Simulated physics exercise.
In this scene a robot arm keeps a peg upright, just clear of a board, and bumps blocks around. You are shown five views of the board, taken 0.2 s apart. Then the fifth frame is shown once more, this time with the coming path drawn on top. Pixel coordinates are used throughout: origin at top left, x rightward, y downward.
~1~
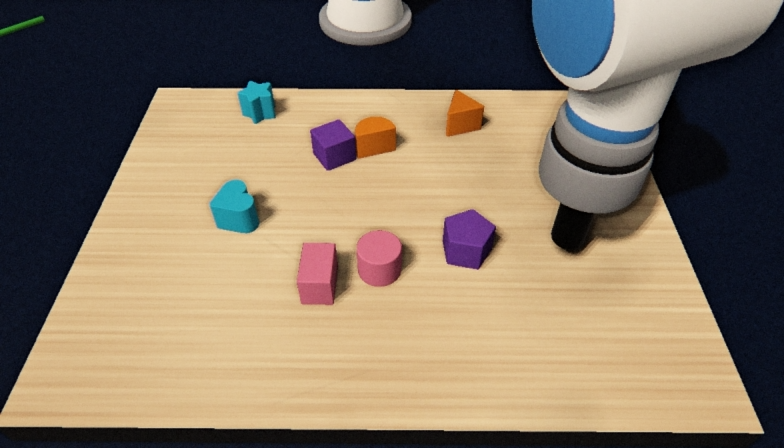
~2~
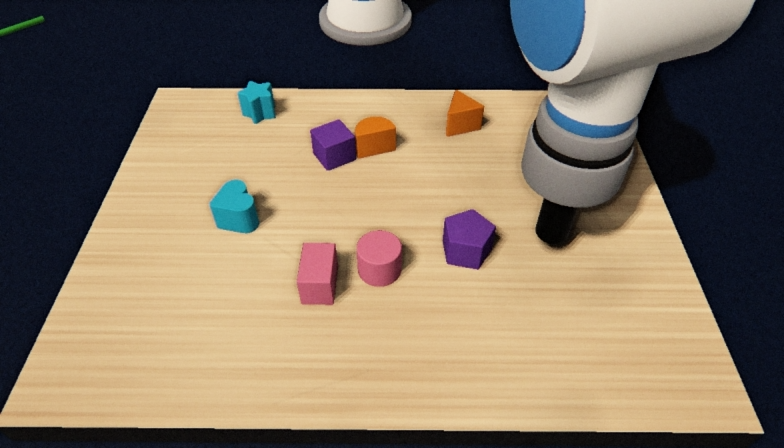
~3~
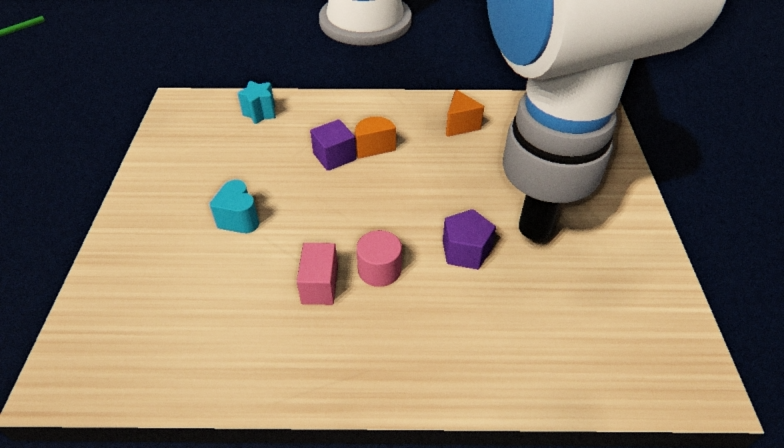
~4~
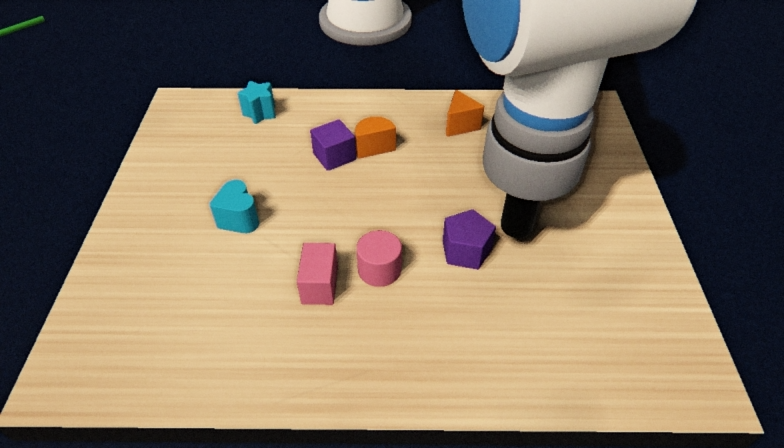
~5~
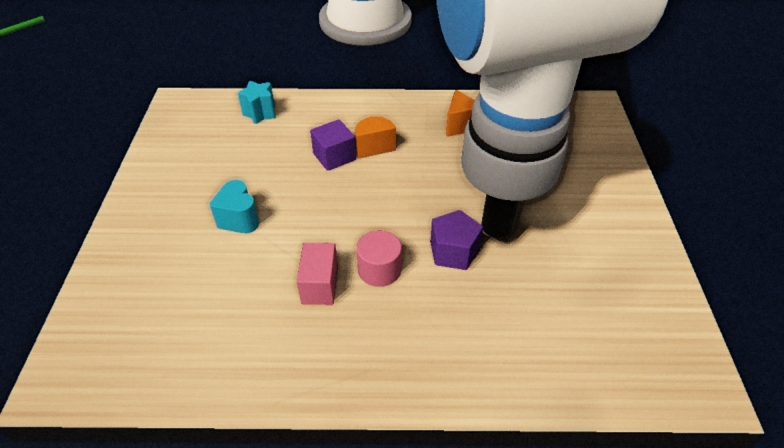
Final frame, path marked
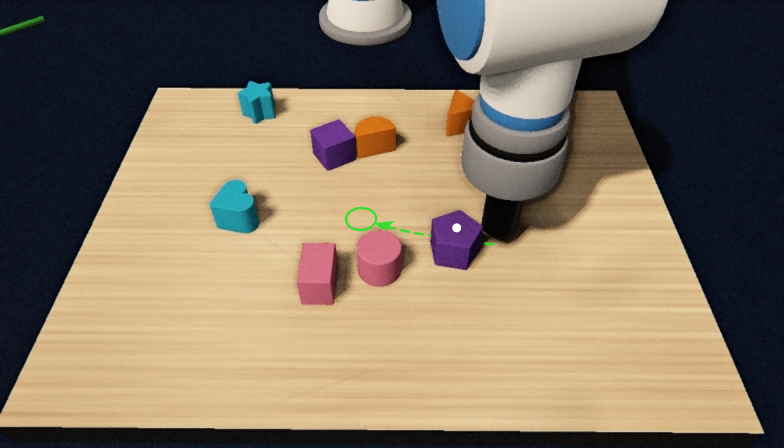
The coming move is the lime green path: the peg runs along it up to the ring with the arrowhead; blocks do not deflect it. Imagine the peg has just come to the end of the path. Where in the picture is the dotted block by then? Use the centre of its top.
So, by the moment the path ends, you'll find the top centre of the dotted block at (379, 231).
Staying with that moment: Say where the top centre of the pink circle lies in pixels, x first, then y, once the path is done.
At pixel (356, 267).
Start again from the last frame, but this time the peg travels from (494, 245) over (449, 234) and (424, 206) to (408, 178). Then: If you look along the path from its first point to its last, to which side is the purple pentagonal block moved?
Facing the way the path runs, start to end, you'll find the purple pentagonal block has shifted left.
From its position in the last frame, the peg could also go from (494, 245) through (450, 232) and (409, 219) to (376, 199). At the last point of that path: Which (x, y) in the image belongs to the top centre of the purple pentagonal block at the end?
So, by the moment the path ends, you'll find the top centre of the purple pentagonal block at (409, 227).
The drawn path runs from (494, 245) by way of (448, 238) and (403, 231) to (361, 219); the dot is on the purple pentagonal block.
The first path, step by step. One third of the way, peg at (448, 221); pink circle at (373, 249); purple pentagonal block at (414, 232), turned 30° anticlockwise.
Two thirds of the way, peg at (403, 214); pink circle at (356, 266); purple pentagonal block at (384, 233), turned 80° anticlockwise.
At the end, peg at (360, 202); pink rectangle not moved; pink circle at (356, 267); purple pentagonal block at (379, 231), turned 100° anticlockwise.
